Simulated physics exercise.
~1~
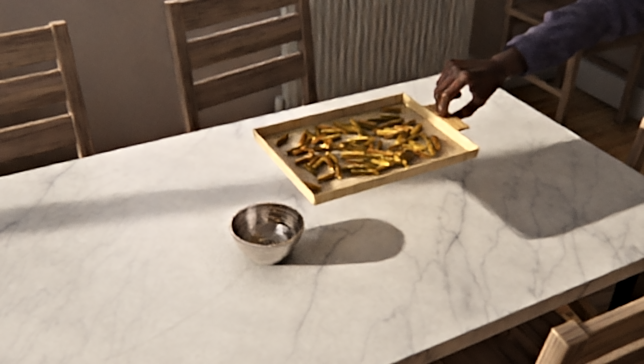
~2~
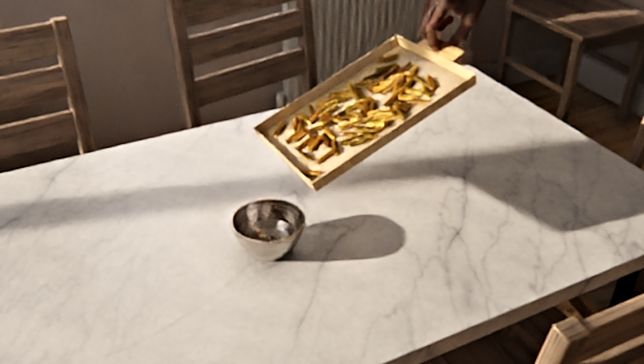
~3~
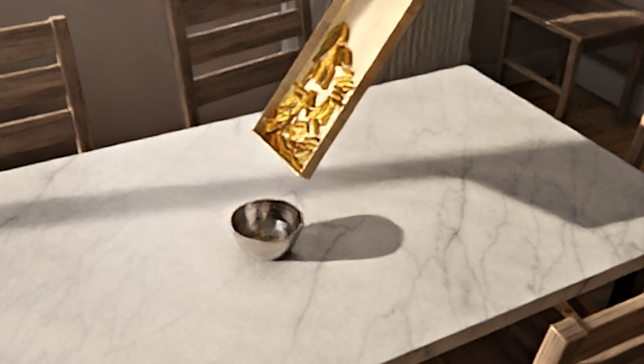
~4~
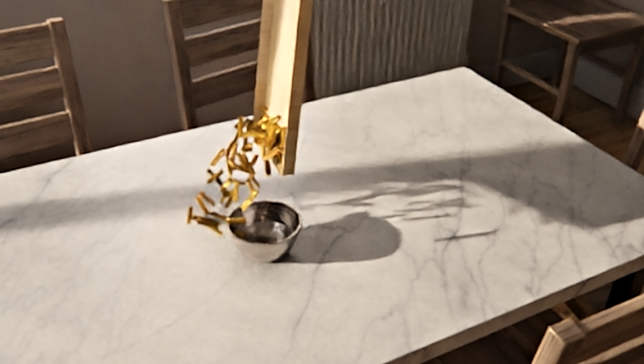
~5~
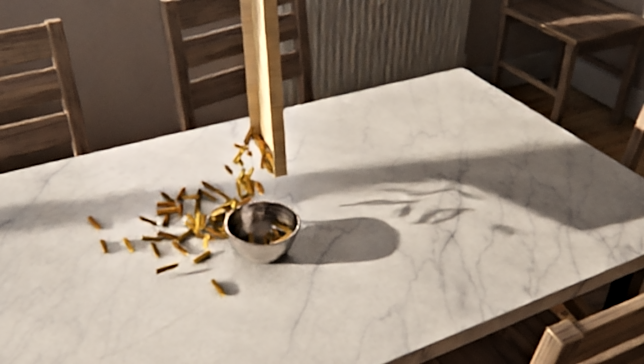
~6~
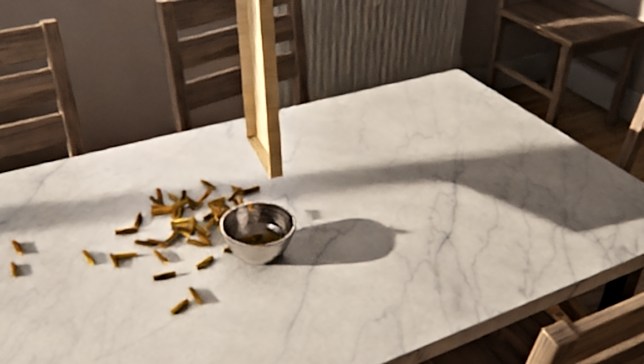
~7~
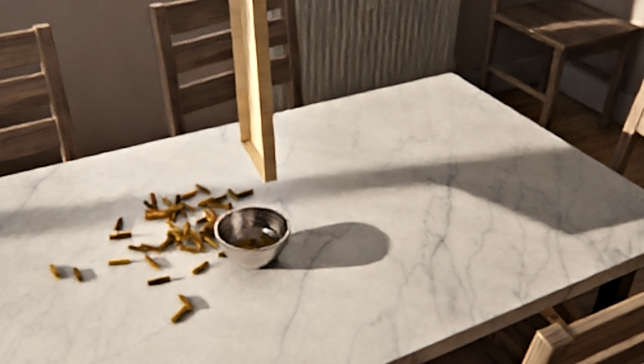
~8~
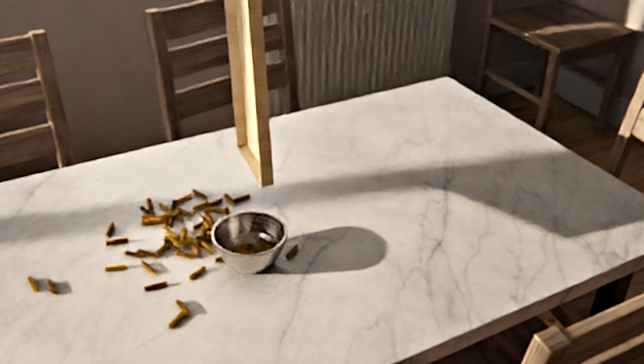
A white marble table with wooden chairs around it stands in a sunlit room, seen from above at an angle by a slightly swaying camera. A shallow, light wooden tray of yellow-brown dry pasta rests near the far edge, with a small silvery metal bowl in front of it. A dark-skinned hand in a dark sleeve lifts the tray's right end, tipping it steeply toward the left. The pasta slides down and tumbles out in a clump, mostly left of the bowl. The tray stays upright above the table while most pieces lie scattered on the marble, with only a few in the bowl.
